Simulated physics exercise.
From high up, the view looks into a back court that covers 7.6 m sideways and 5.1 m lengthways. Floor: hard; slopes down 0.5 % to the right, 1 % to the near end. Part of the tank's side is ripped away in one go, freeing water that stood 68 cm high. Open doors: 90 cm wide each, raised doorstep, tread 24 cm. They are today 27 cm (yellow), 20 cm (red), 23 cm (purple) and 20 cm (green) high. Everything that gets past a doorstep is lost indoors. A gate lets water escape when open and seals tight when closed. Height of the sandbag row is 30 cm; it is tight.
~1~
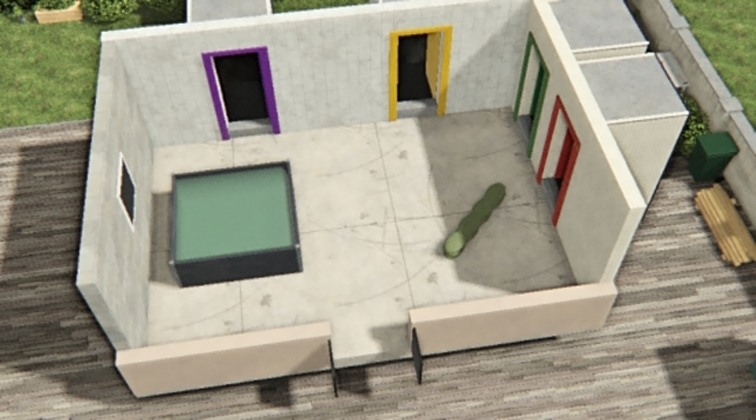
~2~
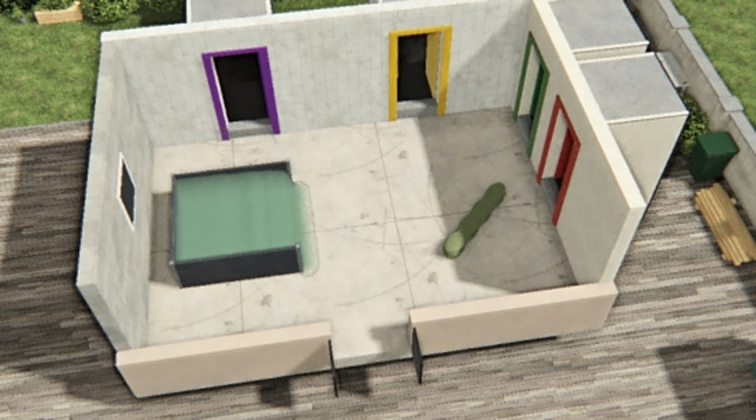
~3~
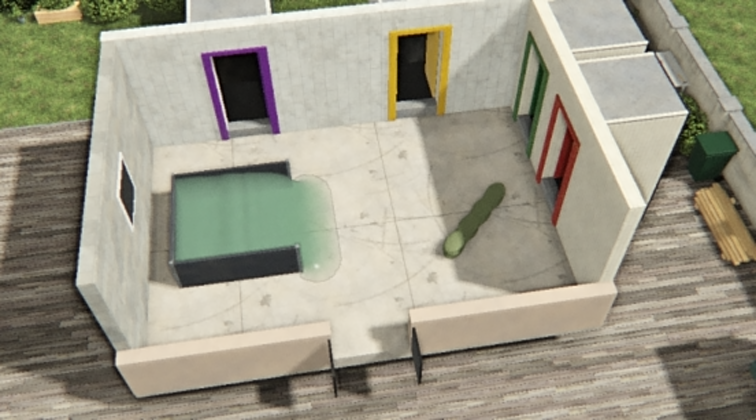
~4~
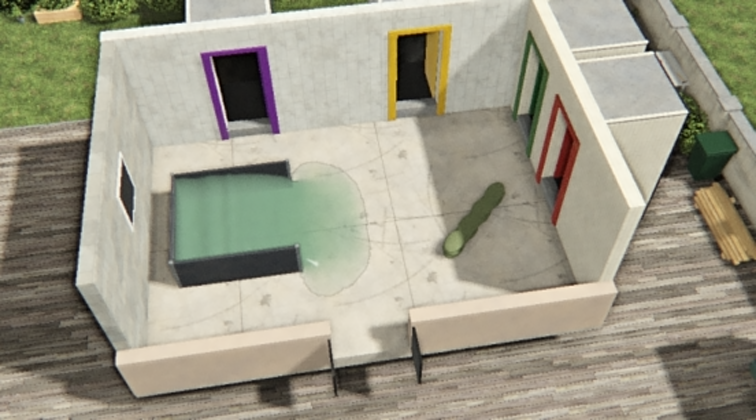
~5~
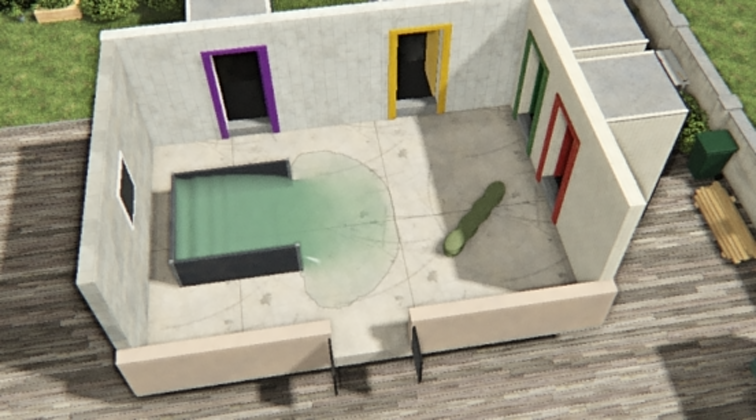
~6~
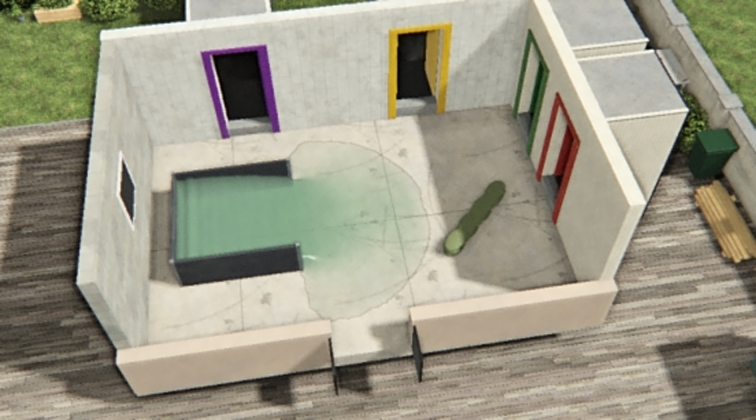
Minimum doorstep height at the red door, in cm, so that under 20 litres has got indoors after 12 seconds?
Approx. 17 cm.
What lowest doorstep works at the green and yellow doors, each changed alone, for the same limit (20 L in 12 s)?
You'd want about 30 centimetres at green and about 12.0 centimetres at yellow.
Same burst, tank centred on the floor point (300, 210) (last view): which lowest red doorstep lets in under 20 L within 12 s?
About 10.0 cm.
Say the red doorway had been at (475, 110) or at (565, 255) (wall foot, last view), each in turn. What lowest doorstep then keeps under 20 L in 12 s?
First place around 27 cm, second around 16 cm.
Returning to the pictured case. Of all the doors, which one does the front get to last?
I'd say the purple one.
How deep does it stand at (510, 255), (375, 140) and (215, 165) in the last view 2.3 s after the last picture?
I'd read roughly 1, 3 and 0 cm there.
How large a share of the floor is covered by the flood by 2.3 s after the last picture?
Approximately 60 % of the floor.
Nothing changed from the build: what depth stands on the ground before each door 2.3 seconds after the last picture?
Depths in cm - yellow: 11, red: 7, purple: 0, green: 36.
Then, 0.7 s after the last picture water covers 45 % of the floor, deepest (32 cm) near (451, 231); it has not reached the red door.
Then, 2.3 s after the last picture water covers 60 % of the floor, deepest (44 cm) near (512, 111); 7 cm at the red door, 0 litres in over its 20 cm doorstep.
Then, 11.3 s after the last picture water covers 95 % of the floor, deepest (12 cm) near (151, 263); 7 cm at the red door, 10 litres in over its 20 cm doorstep.
At the red door as built, the water peaked near 23 cm, 4.1 s after the last picture.
Run again over the same 12 s with other heights there, 42 litres in over 13.5 cm, 14 litres over 18.5 cm. The limit of 20 litres is kept from about 17 cm up.
